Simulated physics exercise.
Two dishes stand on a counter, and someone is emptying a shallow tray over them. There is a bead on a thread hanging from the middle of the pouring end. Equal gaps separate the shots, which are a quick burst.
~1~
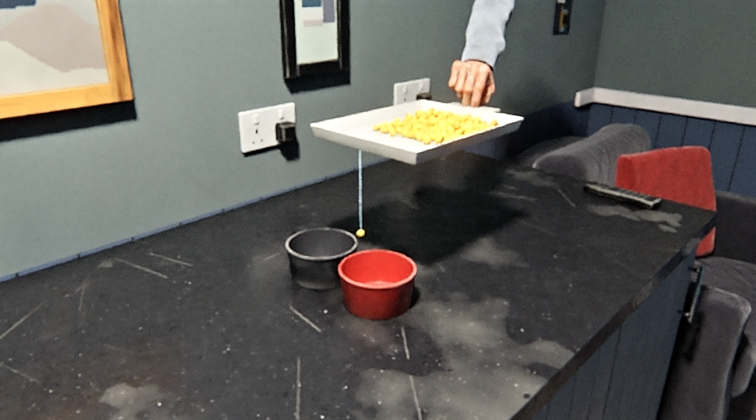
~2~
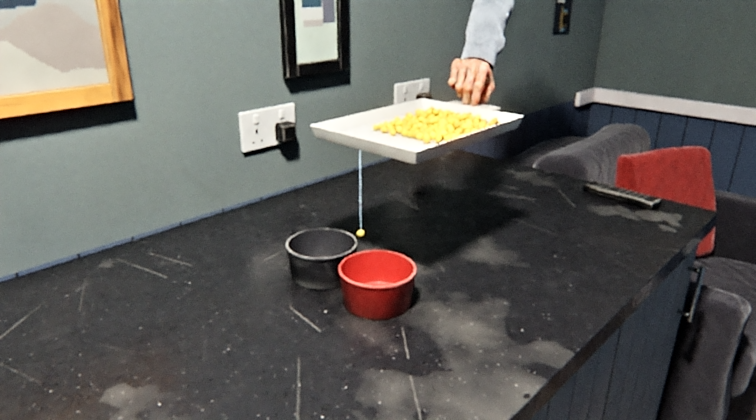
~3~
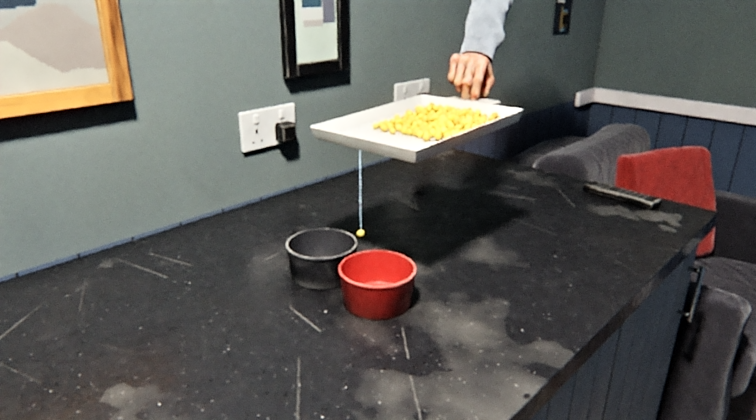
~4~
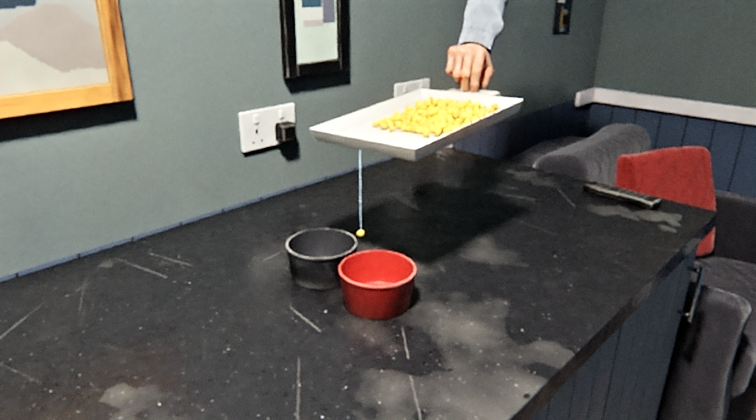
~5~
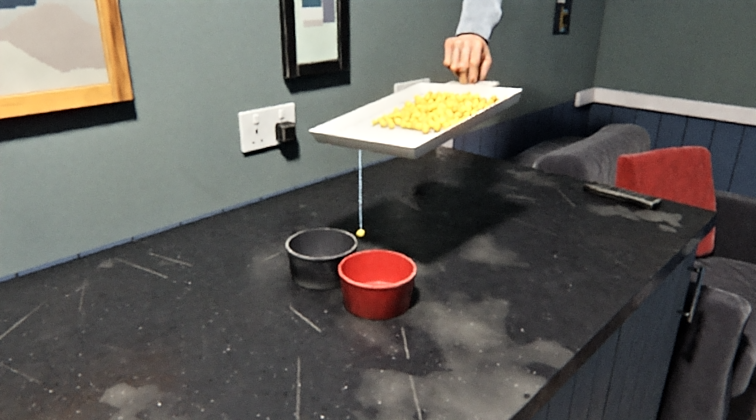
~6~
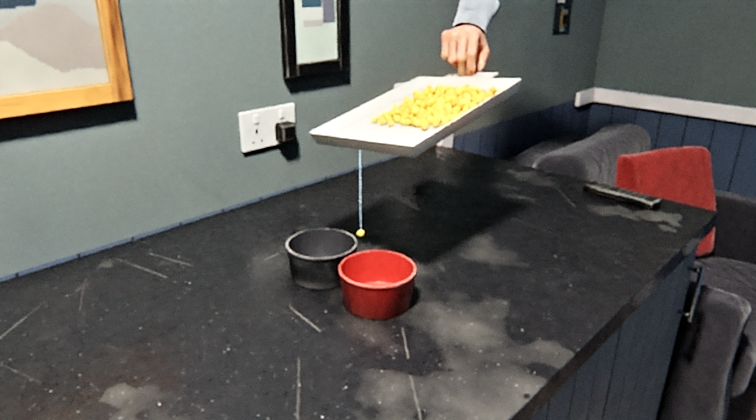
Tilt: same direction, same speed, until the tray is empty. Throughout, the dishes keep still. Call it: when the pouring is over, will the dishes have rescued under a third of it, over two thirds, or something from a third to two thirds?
I'd call it something from a third to two thirds rescued.
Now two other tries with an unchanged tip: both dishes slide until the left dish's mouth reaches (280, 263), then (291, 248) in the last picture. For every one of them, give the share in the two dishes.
It would be roughly 10 per cent, followed by roughly 30 per cent.
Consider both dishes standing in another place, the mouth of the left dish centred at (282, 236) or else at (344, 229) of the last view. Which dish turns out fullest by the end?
The first layout gives the one at left, the second layout gives the one at left.
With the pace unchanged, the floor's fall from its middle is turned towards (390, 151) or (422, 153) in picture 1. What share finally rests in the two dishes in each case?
First heading roughly 70 %, second roughly 40 %.
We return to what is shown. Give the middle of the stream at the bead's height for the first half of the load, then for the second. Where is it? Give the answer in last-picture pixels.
Around (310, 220) first; around (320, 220) second.
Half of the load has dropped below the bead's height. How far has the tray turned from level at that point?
Approx. 105° from level.
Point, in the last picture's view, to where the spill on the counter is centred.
Near (290, 251).
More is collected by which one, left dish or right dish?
Noted: The left-placed one ends with more.
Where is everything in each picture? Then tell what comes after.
Corners of the pouring end (316, 125) and (416, 150), level; middle of the load (441, 126), puffed corn balls; left dish (296, 267); right dish (351, 295); bead on its thread (361, 234), in the first picture.
Corners of the pouring end (316, 125) and (416, 150), level; middle of the load (441, 125), in the second picture.
Corners of the pouring end (315, 126) and (415, 149), tipped barely, lowest at the left corner; middle of the load (441, 122), in the third picture.
Corners of the pouring end (315, 128) and (414, 147), tipped a little, lowest at the left corner; middle of the load (440, 116), in the fourth picture.
Corners of the pouring end (314, 130) and (413, 145), tipped a little, lowest at the left corner; middle of the load (440, 111), in the fifth picture.
Corners of the pouring end (314, 131) and (412, 144), tipped a little, lowest at the left corner; middle of the load (439, 105); left dish (296, 267); right dish (351, 295), in the sixth picture.
Just after the last frame, tray tipped steeply; almost all on the tray; just a few in the left dish; just a few outside both; just a few in the air.
A moment on, tray tipped right over; the larger part on the tray; just a few in the left dish; about a tenth outside both; about a tenth in the air.
Further on, tray tipped past a quarter turn; just a few in the right dish; roughly half in the left dish; roughly half outside both.
When it is over, tray tipped past a quarter turn; just a few in the right dish; roughly half in the left dish; roughly half outside both.
